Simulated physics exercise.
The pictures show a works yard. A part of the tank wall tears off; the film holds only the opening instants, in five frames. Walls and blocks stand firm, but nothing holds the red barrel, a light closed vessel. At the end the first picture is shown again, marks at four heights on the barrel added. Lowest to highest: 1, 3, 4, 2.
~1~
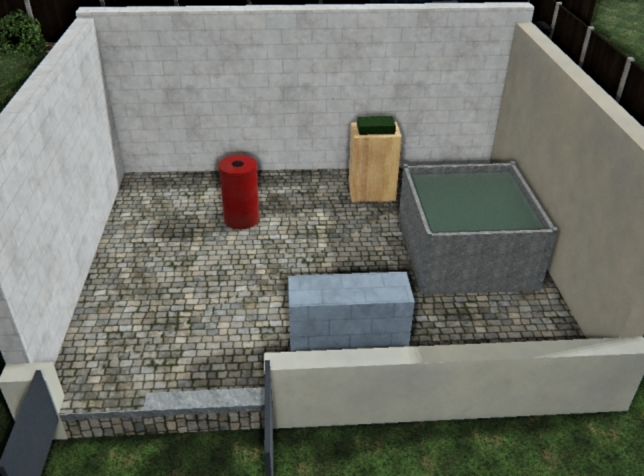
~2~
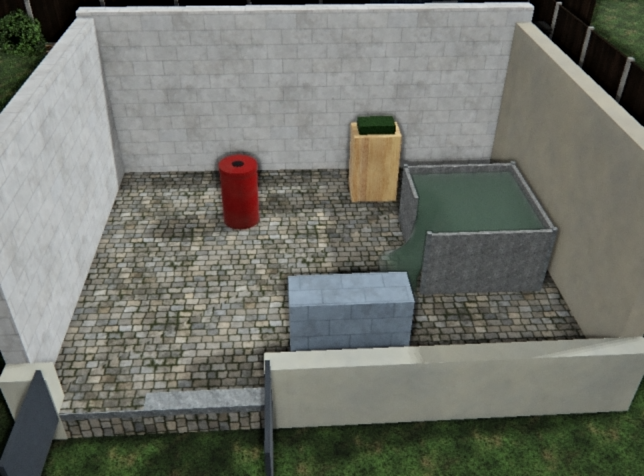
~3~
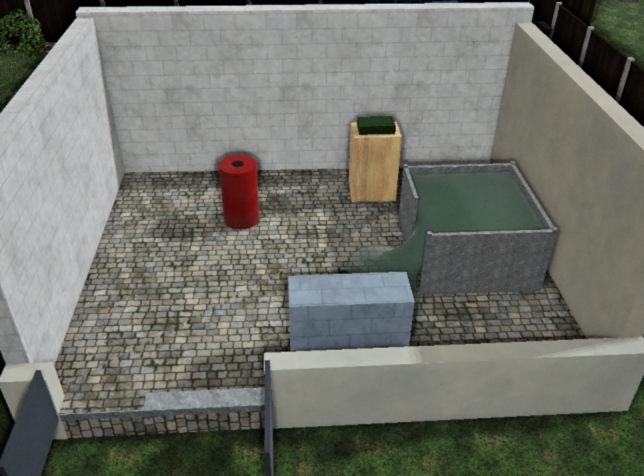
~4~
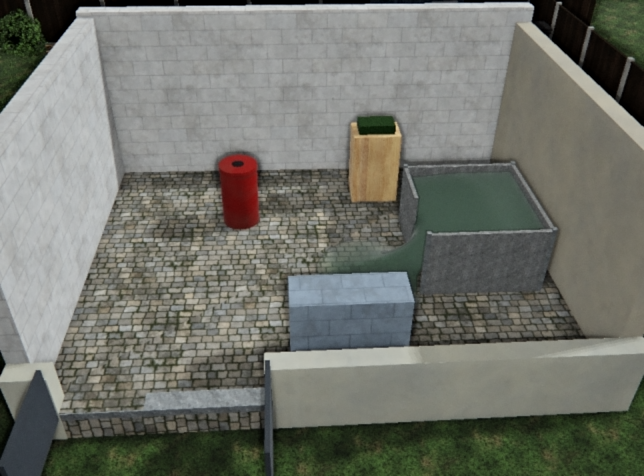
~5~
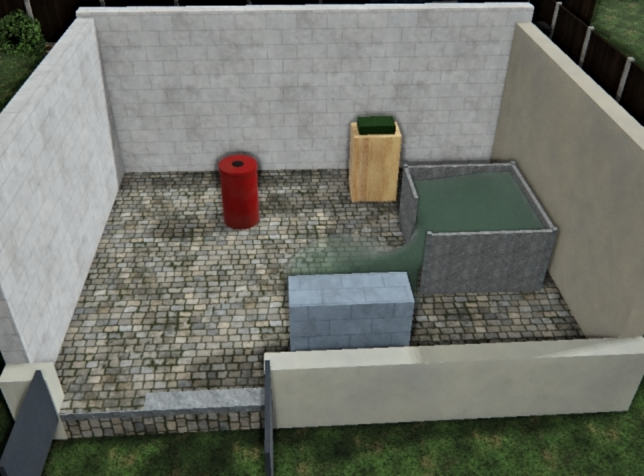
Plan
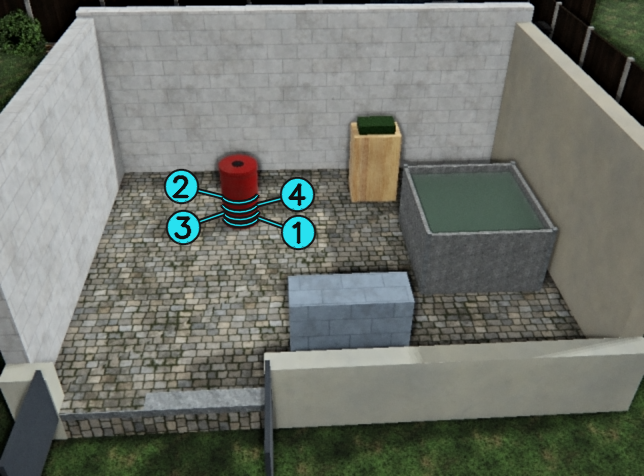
Green water pours from a stone tank's corner and spreads left across the cobbled yard.
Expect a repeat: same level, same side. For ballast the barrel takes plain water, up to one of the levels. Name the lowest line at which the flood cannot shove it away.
3 is the one.
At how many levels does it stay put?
Three of them.
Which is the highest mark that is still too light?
That is mark 1.
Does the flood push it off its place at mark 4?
No, that is safe.
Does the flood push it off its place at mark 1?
Yes, it does.
On the marked copy, 1 at (241, 225); 2 at (239, 202); 3 at (240, 219); 4 at (239, 212); from the bottom up 1, 3, 4, 2.
With 1, it is pushed about its own width away.
With 2, it does not move.
With 3, it does not move.
With 4, it does not move.
